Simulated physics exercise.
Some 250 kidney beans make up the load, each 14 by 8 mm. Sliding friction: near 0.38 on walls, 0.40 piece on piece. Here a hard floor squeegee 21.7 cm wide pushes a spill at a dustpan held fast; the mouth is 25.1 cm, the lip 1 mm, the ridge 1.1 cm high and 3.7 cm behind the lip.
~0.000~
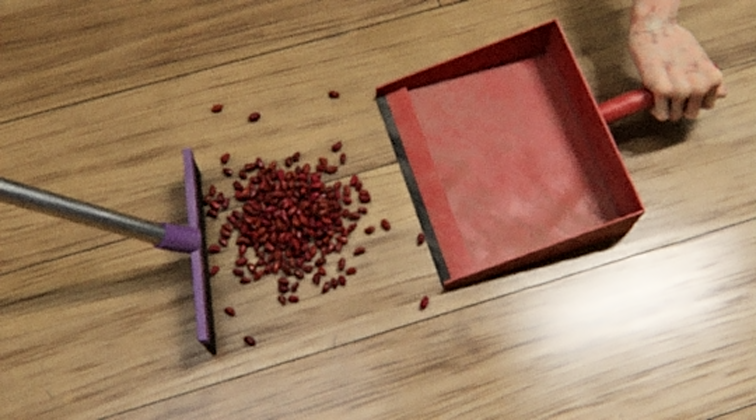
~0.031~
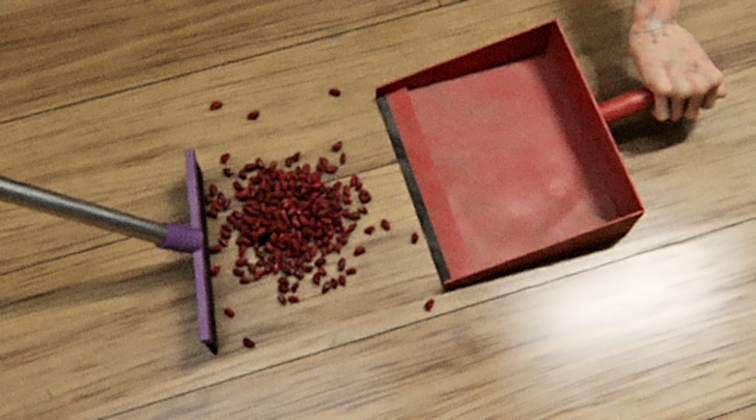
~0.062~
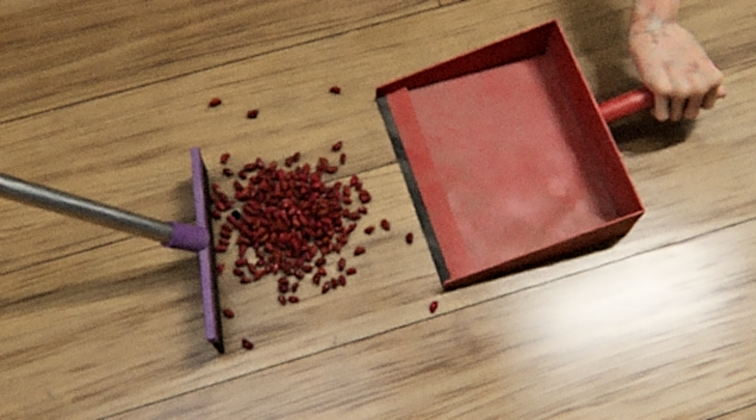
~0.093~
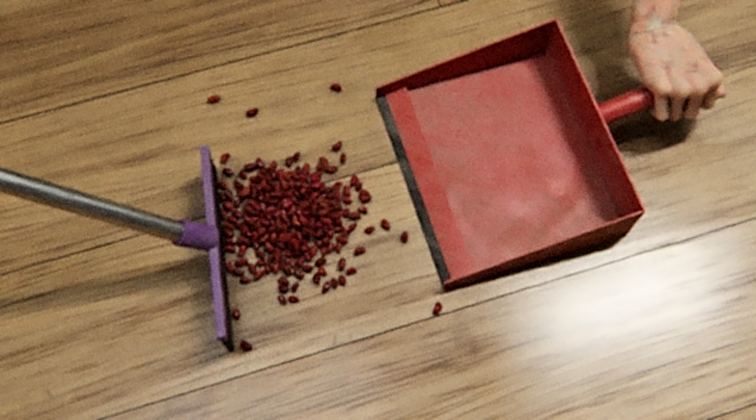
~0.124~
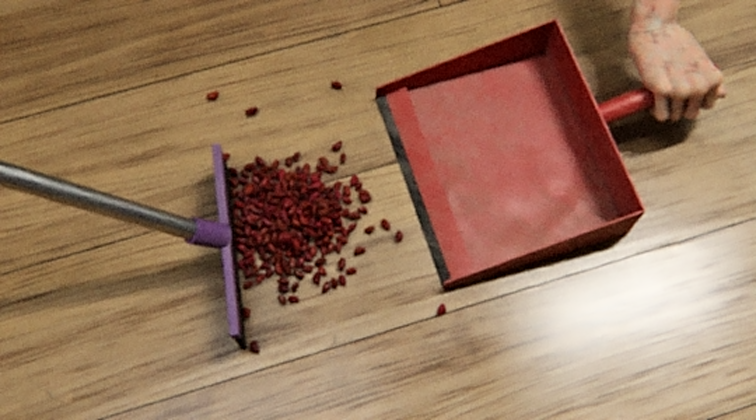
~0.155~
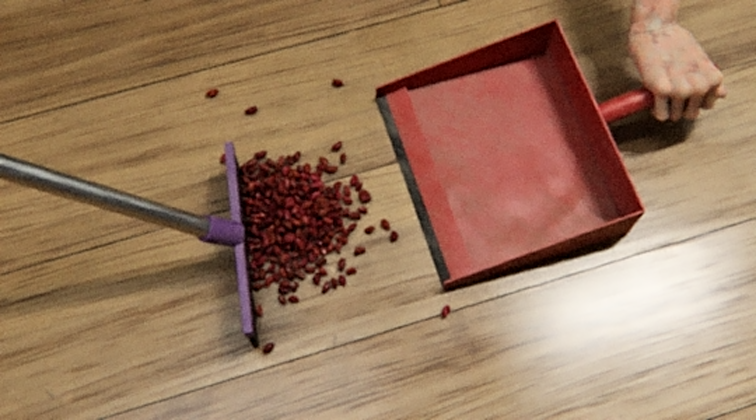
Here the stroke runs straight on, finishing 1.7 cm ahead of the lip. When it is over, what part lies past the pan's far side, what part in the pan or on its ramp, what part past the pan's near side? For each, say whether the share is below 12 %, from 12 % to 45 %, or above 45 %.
Result: Far side: Not much, pan: A moderate quantity, near side: Not much.
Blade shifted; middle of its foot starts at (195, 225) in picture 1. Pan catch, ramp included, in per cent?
Estimate: ~ 40 %.
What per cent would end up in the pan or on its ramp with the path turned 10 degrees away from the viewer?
Roughly 40 percent.
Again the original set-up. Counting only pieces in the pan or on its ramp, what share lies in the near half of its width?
I'd put it at around 60 per cent.
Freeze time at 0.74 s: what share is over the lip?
I'd say some 40 per cent.
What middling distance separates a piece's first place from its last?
It works out to some 14 cm.
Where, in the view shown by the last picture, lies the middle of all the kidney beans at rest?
Approximately (412, 203) in the last view.
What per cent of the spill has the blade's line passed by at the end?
Roughly 10 per cent of it.
After 0.35 s, middle of the blade 11 cm from the lip; 0 % over the lip, far side 0 %, near side 0 %.
After 0.48 s, middle of the blade 6 cm from the lip; 15 % over the lip, far side 5 %, near side 5 %.
After 0.74 s, middle of the blade 3 cm from the lip; 40 % over the lip, far side 5 %, near side 5 %.
In the end, at 1.5 s, far side 5 %, pan 40 %, near side 5 %, in front of the lip or behind the blade 50 %.
